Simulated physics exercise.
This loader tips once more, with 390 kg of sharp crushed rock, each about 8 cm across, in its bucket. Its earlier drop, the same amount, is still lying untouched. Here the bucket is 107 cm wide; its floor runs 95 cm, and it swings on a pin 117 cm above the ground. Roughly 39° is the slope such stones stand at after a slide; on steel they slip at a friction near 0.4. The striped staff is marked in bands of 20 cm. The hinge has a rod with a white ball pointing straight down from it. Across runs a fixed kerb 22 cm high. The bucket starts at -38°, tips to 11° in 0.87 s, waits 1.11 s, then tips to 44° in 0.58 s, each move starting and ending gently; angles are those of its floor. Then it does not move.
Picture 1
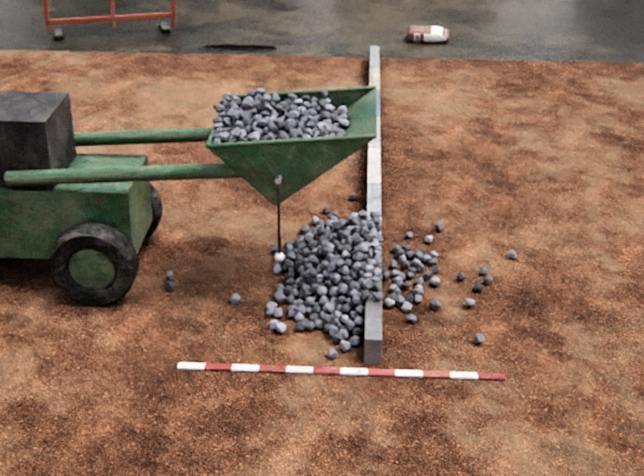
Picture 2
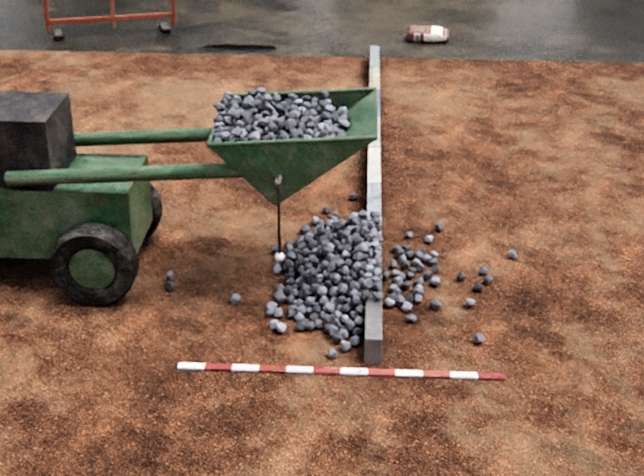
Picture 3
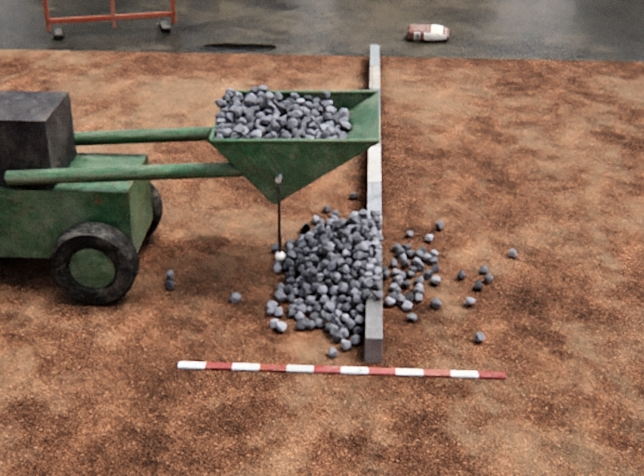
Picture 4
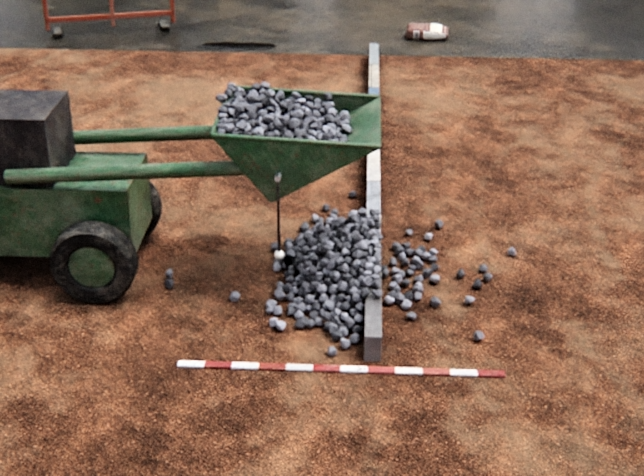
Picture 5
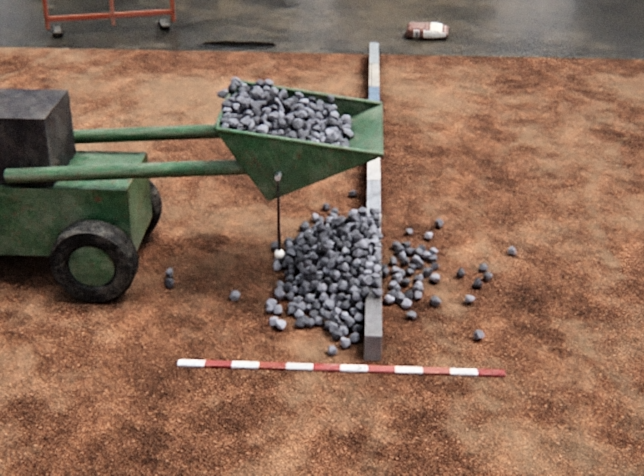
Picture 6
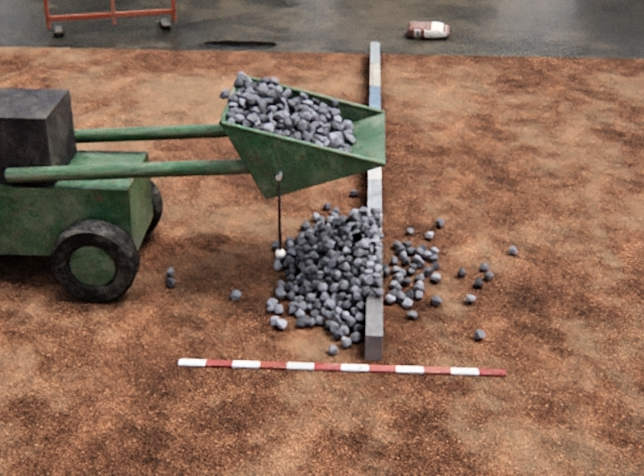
A green loader slowly tilts its bucket of grey stones forward above a stone pile.
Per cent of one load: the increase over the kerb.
61 percent.
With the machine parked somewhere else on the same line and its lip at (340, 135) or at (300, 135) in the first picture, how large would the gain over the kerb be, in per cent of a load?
First some 15, then 0 per cent.
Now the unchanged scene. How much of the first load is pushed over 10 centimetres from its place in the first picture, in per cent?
About 5 %.
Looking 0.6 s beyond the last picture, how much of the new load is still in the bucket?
Roughly 100 parts in a hundred of the load.
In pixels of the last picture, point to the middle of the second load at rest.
Roughly at pixel (393, 260).
Then, 0.3 s after the last picture the floor is at 3°; in per cent of one load, 100 in the bucket, 92 on this side of the kerb, 9 over the kerb; the foremost stones are at (477, 274).
Then, 0.6 s after the last picture the floor is at 11°; in per cent of one load, 100 in the bucket, 92 on this side of the kerb, 9 over the kerb; the foremost stones are at (477, 274).
Then, 2.6 s after the last picture the floor is at 44°; in per cent of one load, 25 in the bucket, 133 on this side of the kerb, 43 over the kerb; the foremost stones are at (482, 276).
Then, 5.3 s after the last picture the floor is at 44°; in per cent of one load, 4 in the bucket, 128 on this side of the kerb, 69 over the kerb; the foremost stones are at (510, 274). Net gain over the kerb, 61.
